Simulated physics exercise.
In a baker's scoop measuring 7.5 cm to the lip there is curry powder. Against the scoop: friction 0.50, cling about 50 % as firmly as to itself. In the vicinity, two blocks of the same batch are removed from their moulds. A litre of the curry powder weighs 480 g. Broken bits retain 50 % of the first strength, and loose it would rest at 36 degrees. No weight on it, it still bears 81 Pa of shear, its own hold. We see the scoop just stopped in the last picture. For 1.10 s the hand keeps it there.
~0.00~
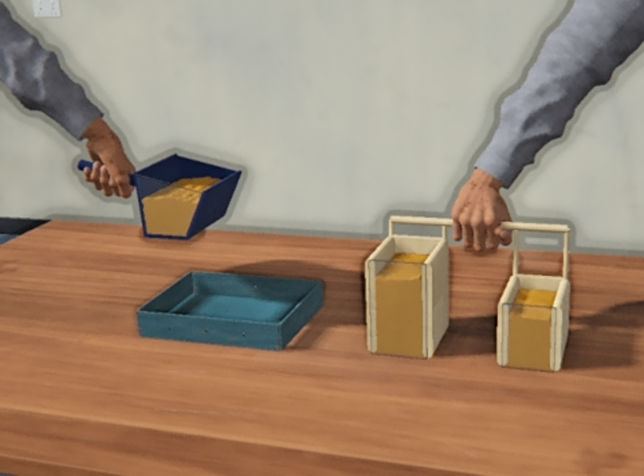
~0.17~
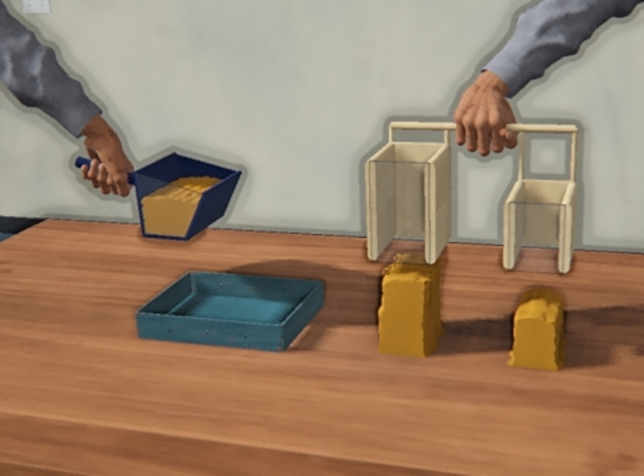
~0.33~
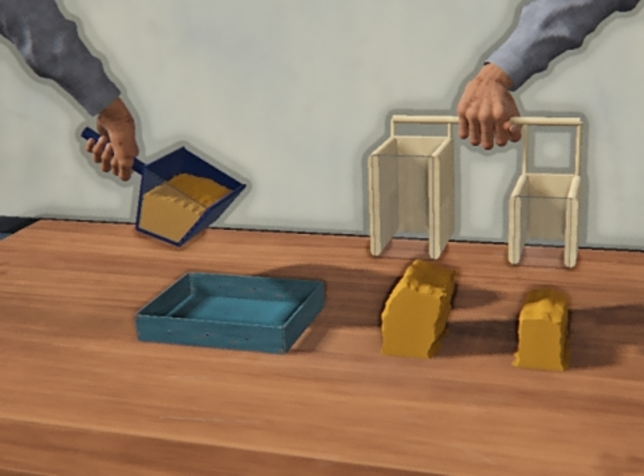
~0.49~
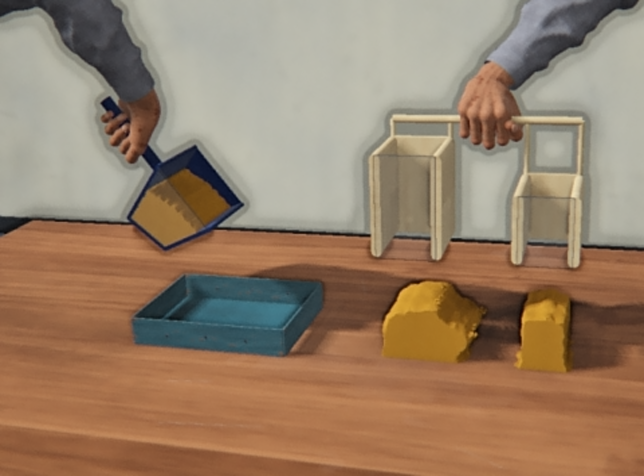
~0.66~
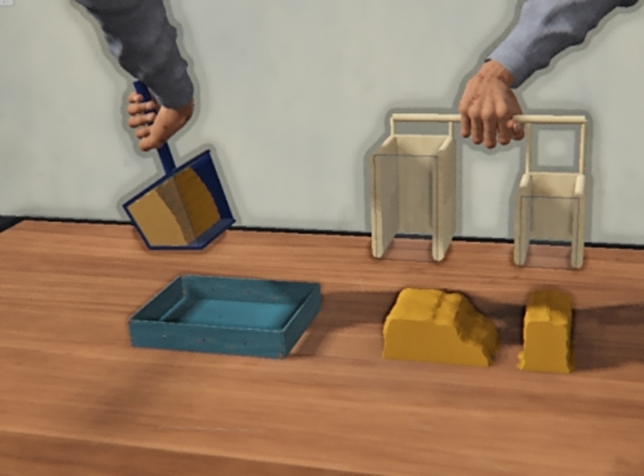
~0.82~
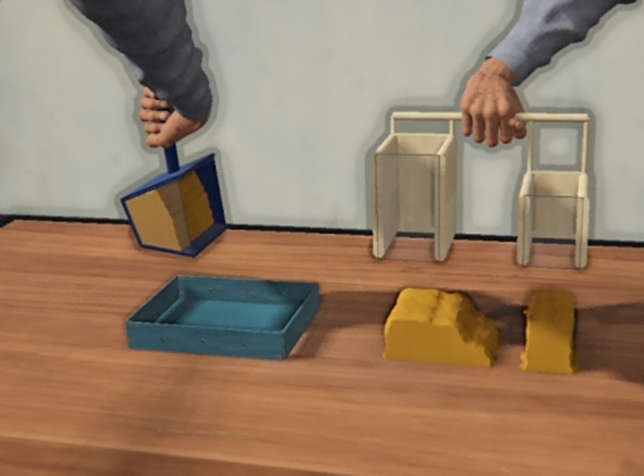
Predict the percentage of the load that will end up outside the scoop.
About 0 %.
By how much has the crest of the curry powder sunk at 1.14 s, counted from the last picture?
0.0 cm.
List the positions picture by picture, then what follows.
The first picture shows lip at (202, 192), tilt 0 degrees; top of the curry powder at (171, 198); blocks stand 13 cm, 8.1 cm (left to right).
The second picture shows lip at (203, 193), tilt 1 degrees; top of the curry powder at (171, 198); blocks stand 13 cm, 8.1 cm (left to right).
The third picture shows lip at (209, 207), tilt 18 degrees; top of the curry powder at (144, 195); blocks stand 12 cm, 8.1 cm (left to right).
The fourth picture shows lip at (208, 228), tilt 40 degrees; top of the curry powder at (149, 192); blocks stand 8.4 cm, 8.1 cm (left to right).
The fifth picture shows lip at (201, 246), tilt 61 degrees; top of the curry powder at (154, 191); blocks stand 7.3 cm, 8.0 cm (left to right).
The sixth picture shows lip at (194, 253), tilt 72 degrees; top of the curry powder at (154, 191); blocks stand 7.3 cm, 8.0 cm (left to right).
After 0.97 s, the scoop is at 72 degrees and 0 % has left it.
After 1.14 s, the scoop is at 72 degrees and 0 % has left it.
After 1.31 s, the scoop is at 72 degrees and 0 % has left it.
After 1.48 s, the scoop is at 72 degrees and 0 % has left it.
After 1.59 s, at the end, the scoop is at 72 degrees and 0 % has left it.
